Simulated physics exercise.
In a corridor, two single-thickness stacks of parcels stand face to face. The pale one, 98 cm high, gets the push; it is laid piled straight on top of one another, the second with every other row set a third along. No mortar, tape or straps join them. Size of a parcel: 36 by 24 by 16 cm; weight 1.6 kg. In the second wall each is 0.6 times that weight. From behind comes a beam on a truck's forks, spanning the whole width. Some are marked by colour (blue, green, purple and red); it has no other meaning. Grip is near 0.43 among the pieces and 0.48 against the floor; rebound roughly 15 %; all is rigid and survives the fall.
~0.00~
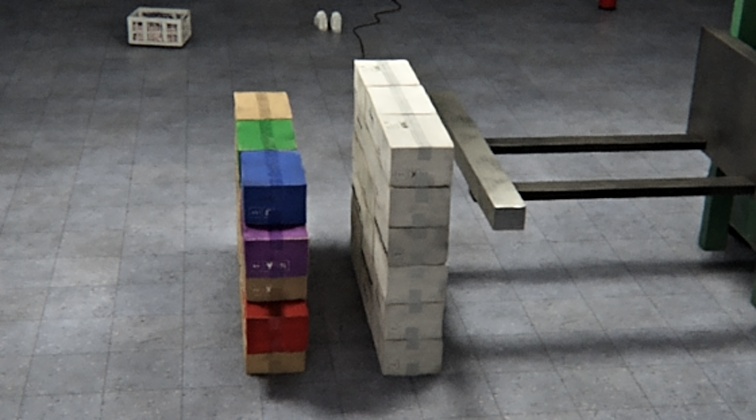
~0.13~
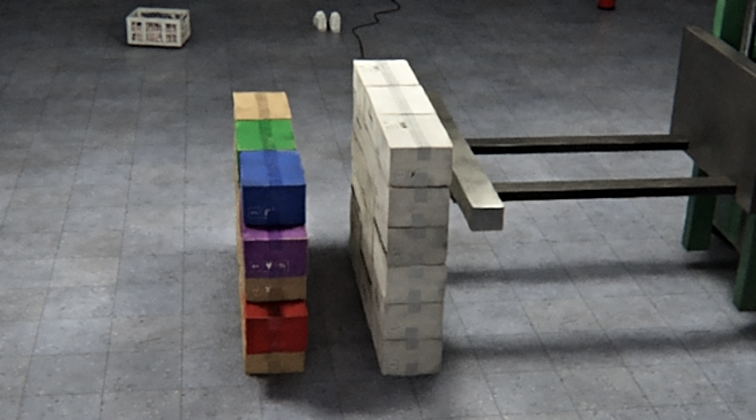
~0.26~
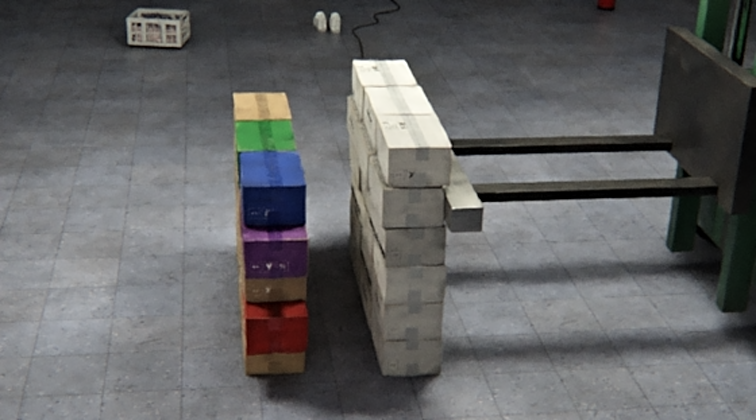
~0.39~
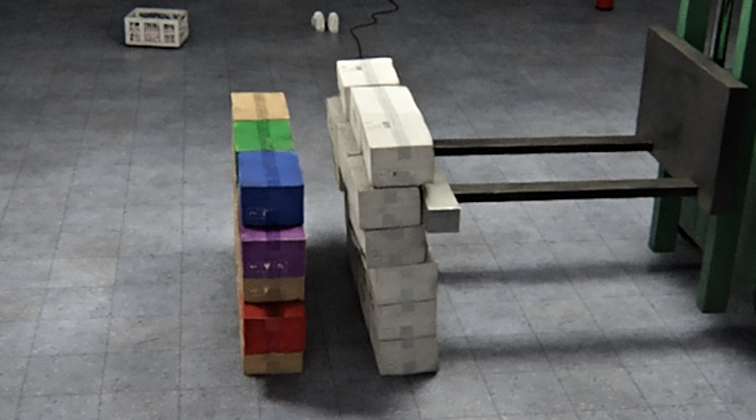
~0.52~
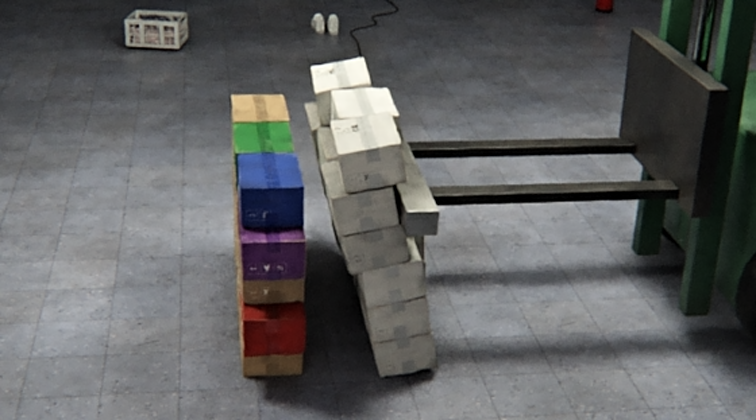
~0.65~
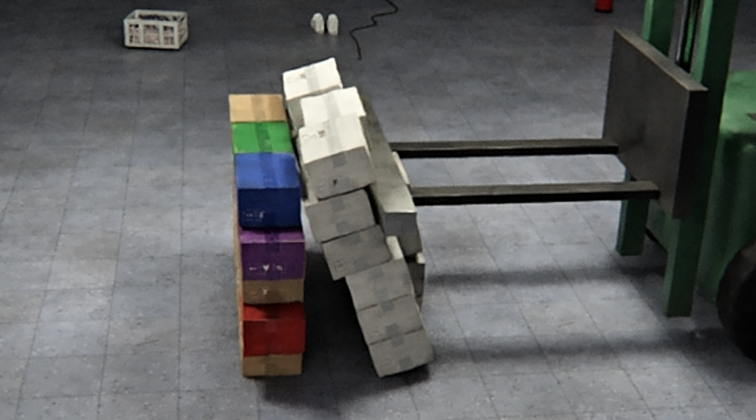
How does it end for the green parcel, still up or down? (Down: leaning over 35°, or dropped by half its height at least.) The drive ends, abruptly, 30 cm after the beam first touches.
In the end the green parcel falls.
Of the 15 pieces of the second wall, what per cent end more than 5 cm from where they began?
95 per cent.
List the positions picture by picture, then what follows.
In the first picture (we follow the side turned to the camera), beam (507, 219) 13 cm from the wall; green parcel (266, 134); red parcel (278, 336); blue parcel (275, 205); no other piece has moved.
In the second picture, beam (485, 219) 55 mm from the wall; green parcel (265, 134).
In the third picture, beam (464, 220) 24 mm in; green parcel (265, 134).
In the fourth picture, beam (441, 221) 10 cm in; green parcel (263, 134); no other piece has moved.
In the fifth picture, beam (420, 224) 18 cm in; green parcel (263, 136); no other piece has moved.
In the sixth picture, beam (398, 224) 26 cm in; green parcel (262, 136); blue parcel (270, 208); purple parcel (274, 261); no other piece has moved.
Around 0.94 s, 2 of the pale wall down; none of the 15 parcels of the second wall down, 15 disturbed; green parcel tipped 8°; blue parcel tipped 8°.
Around 1.26 s, 14 of the pale wall down; 3 of the 15 parcels of the second wall down; green parcel tipped 31°, 10 cm lower; blue parcel tipped 31°, 10 cm lower.
Around 1.62 s, 14 of the pale wall down; 14 of the 15 parcels of the second wall down; green parcel on its side; blue parcel on its side.
Finally (3.2 s), 14 of the pale wall down; 14 of the 15 parcels of the second wall down; green parcel upside down; blue parcel upside down; purple parcel on its side.
